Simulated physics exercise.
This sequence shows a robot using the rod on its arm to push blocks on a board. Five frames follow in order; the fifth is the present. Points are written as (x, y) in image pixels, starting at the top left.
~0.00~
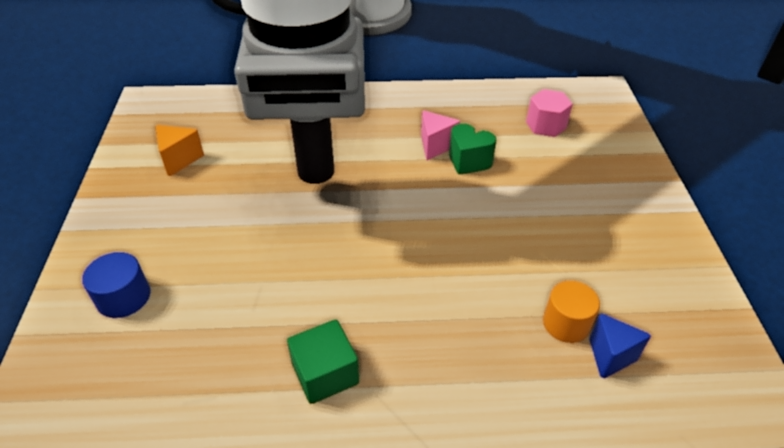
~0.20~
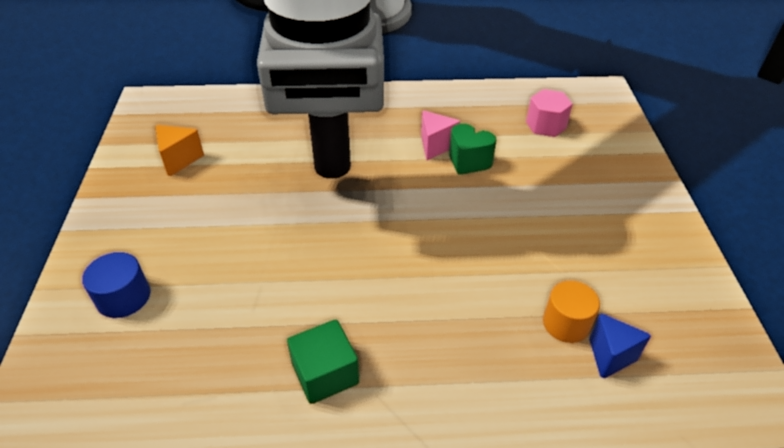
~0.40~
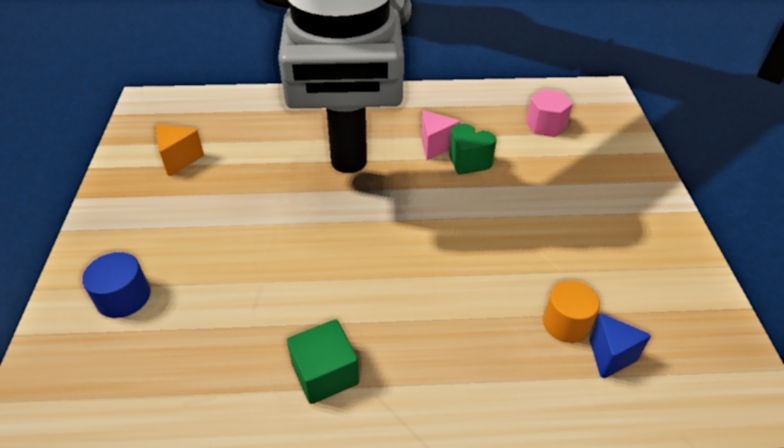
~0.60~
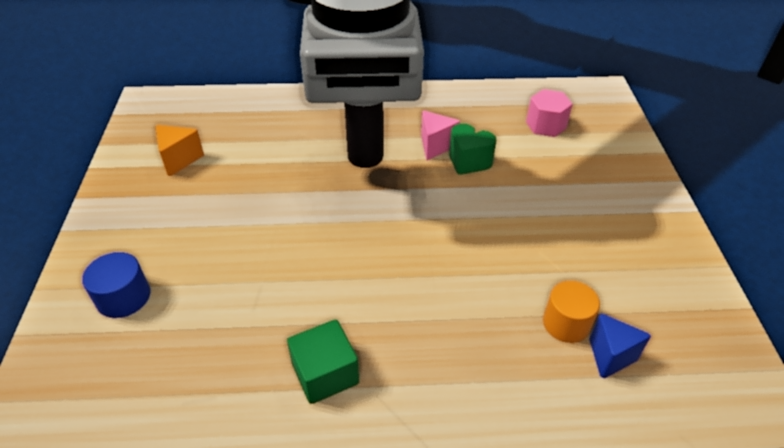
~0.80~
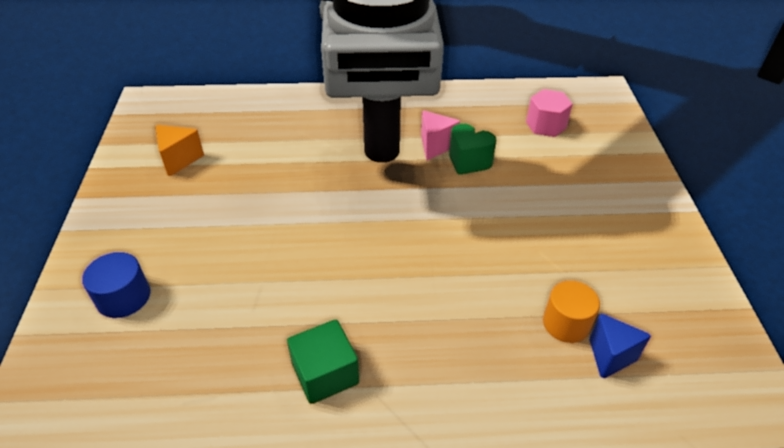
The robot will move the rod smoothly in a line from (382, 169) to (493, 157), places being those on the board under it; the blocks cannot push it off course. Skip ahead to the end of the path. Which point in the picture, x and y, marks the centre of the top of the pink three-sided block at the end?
I think it will end close to (457, 117).
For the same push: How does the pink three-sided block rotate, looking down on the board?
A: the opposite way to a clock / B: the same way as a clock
A - the opposite way to a clock.
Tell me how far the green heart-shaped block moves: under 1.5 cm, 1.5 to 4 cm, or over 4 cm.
It shifts over 4 cm.
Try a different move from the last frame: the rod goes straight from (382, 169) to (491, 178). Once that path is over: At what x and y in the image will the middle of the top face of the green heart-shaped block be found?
I think it will end close to (502, 130).
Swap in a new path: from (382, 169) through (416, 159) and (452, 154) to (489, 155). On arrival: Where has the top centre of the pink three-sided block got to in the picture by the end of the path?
At pixel (474, 111).
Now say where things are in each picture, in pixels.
In the first picture, rod's lower end (316, 172); pink three-sided block (437, 122); green heart-shaped block (472, 136); pink hexagon (552, 100).
In the second picture, rod (333, 167); blocks still.
In the third picture, rod (349, 162); blocks still.
In the fourth picture, rod (366, 157); blocks still.
In the fifth picture, rod (382, 152); pink three-sided block (437, 122); green heart-shaped block (472, 136); pink hexagon (552, 100).
On the path given first. One third of the way, rod (421, 148); pink three-sided block (440, 120), turned 15° anticlockwise.
Two thirds of the way, rod (459, 143); pink three-sided block (453, 117), turned 85° anticlockwise; green heart-shaped block (496, 135), turned 20° clockwise.
At the end, rod (496, 139); pink three-sided block (457, 117), turned 100° anticlockwise; green heart-shaped block (533, 132), turned 20° clockwise; pink hexagon still.
